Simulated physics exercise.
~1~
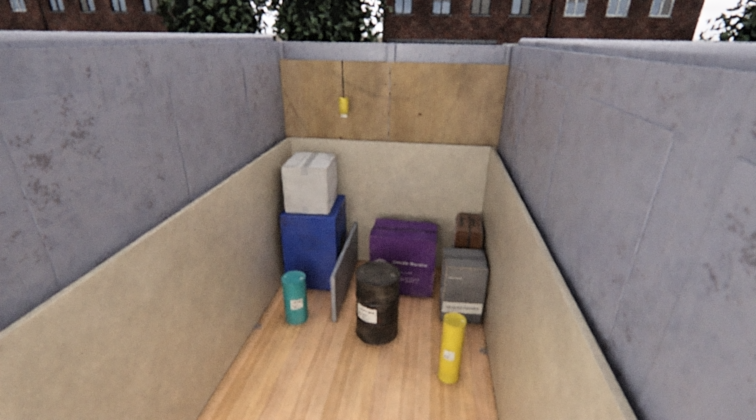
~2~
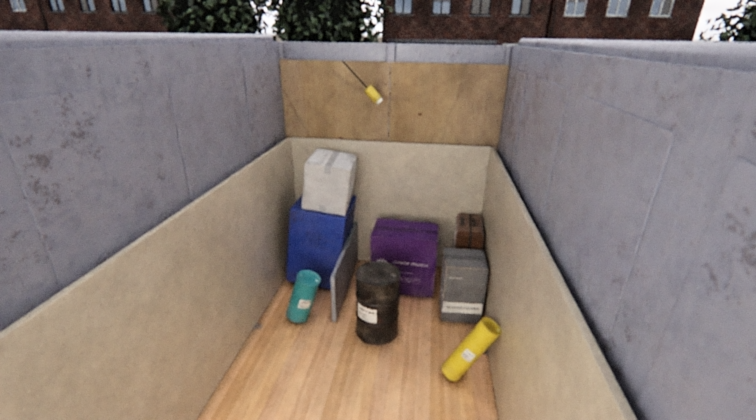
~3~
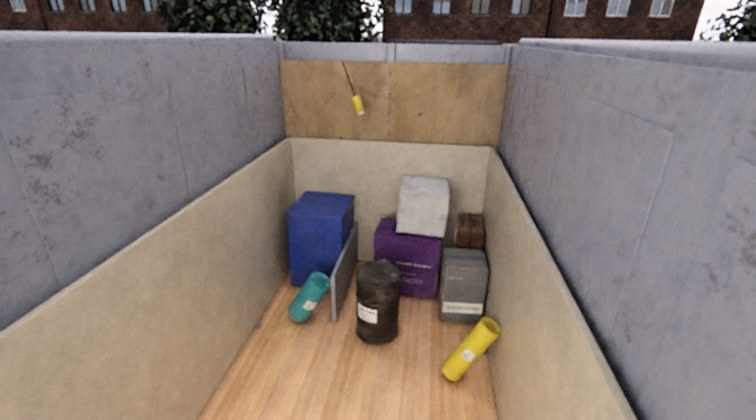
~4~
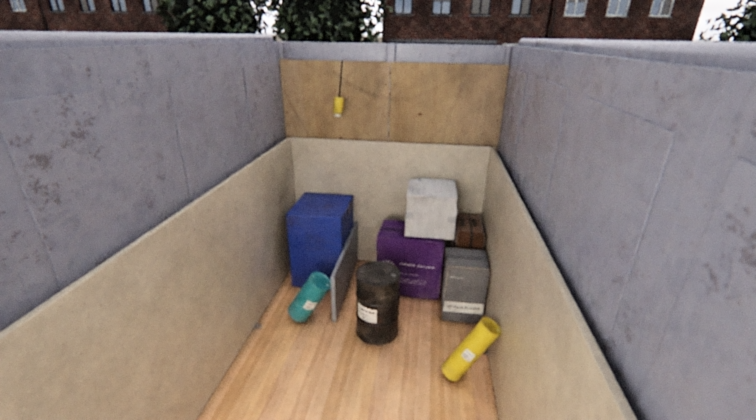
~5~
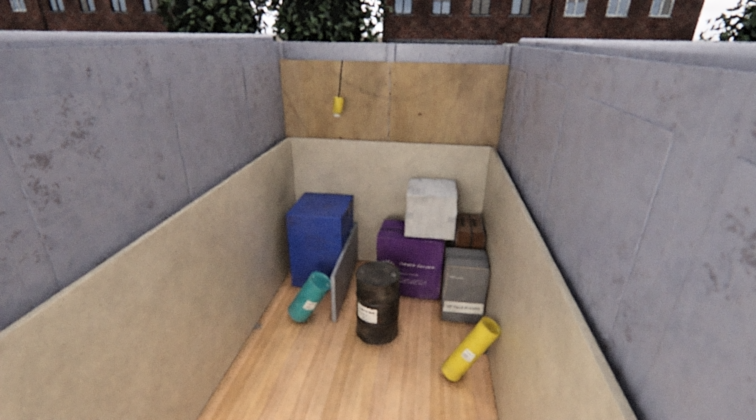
A white box rides on top of a tall blue appliance at the back left of a van's load bay, seen from above and looking forwards. Nearby are a turquoise canister, a grey panel, a black drum, a purple box, a grey box with a brown case behind it, and a yellow canister at front right. The hanging yellow lamp swings right, and both canisters tip rightwards while the white box shifts and leans. The white box then drops across onto the purple box. It settles there, turned over, with both canisters still leaning and the lamp hanging nearly straight.
